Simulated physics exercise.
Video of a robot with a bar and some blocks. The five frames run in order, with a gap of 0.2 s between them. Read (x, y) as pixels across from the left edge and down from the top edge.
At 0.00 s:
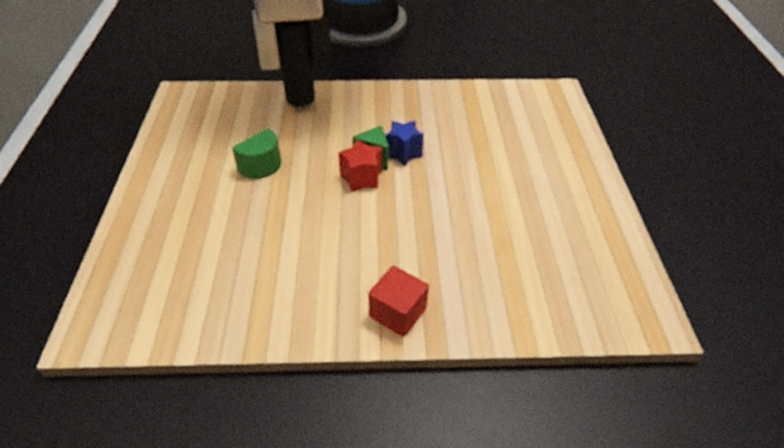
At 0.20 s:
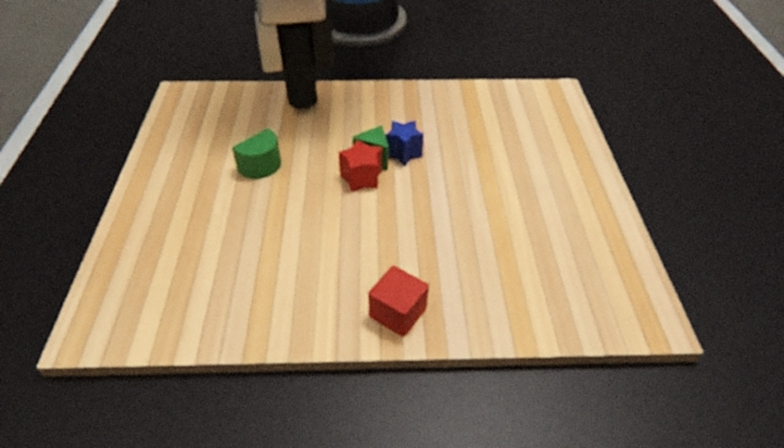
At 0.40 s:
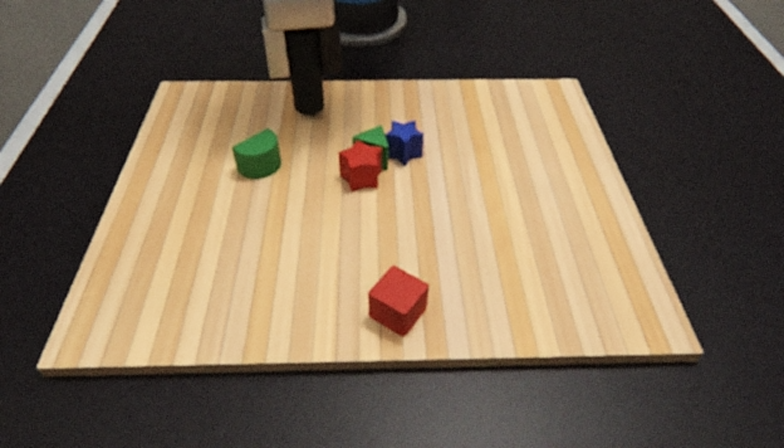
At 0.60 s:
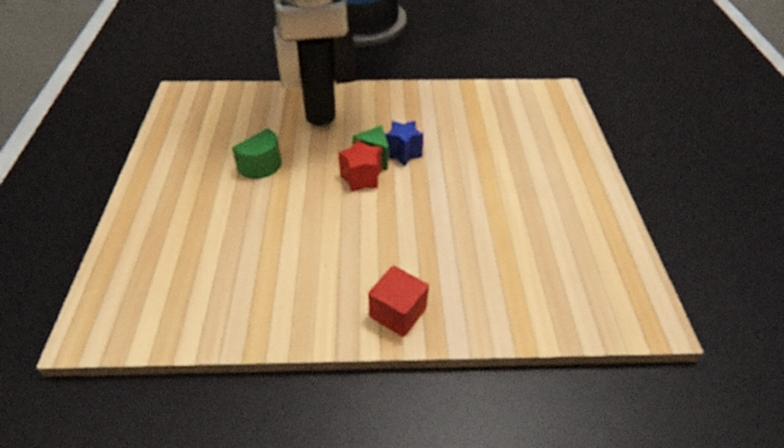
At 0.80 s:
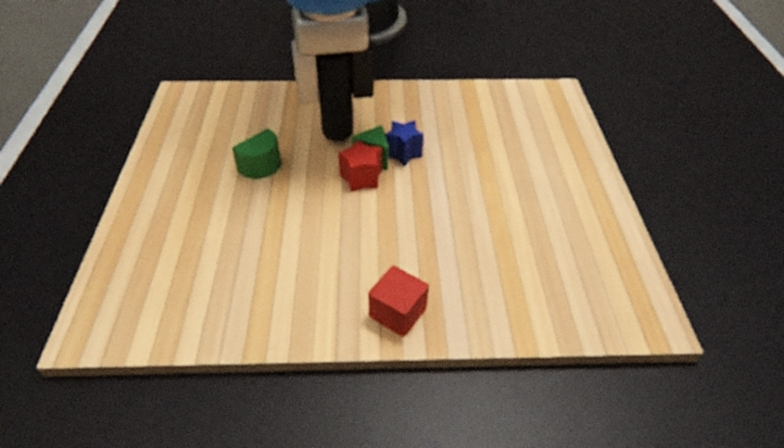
We see a robot arm's dark bar move slowly right and toward the viewer over a striped wooden board, nearing a cluster of red, green and blue blocks, while all the blocks, including a separate red cube, stay still.
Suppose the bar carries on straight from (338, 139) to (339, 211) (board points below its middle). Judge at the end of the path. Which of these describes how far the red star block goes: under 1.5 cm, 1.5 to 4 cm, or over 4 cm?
It moves a fair bit, 1.5 to 4 cm.
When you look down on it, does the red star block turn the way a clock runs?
I believe not.
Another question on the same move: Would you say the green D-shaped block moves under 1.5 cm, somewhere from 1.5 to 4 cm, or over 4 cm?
Below 1.5 cm.
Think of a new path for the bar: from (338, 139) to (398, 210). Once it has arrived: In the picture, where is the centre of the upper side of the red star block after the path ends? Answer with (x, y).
It will end up at (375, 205).
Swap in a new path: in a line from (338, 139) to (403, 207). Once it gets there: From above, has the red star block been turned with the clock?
The answer is yes.
The first path, step by step. One third of the way, bar at (338, 154); nothing pushed yet.
Two thirds of the way, bar at (338, 178); red star block at (371, 164), turned 35° anticlockwise.
At the end, bar at (338, 204); green D-shaped block still; red star block at (373, 166), turned 55° anticlockwise; green triangle still.
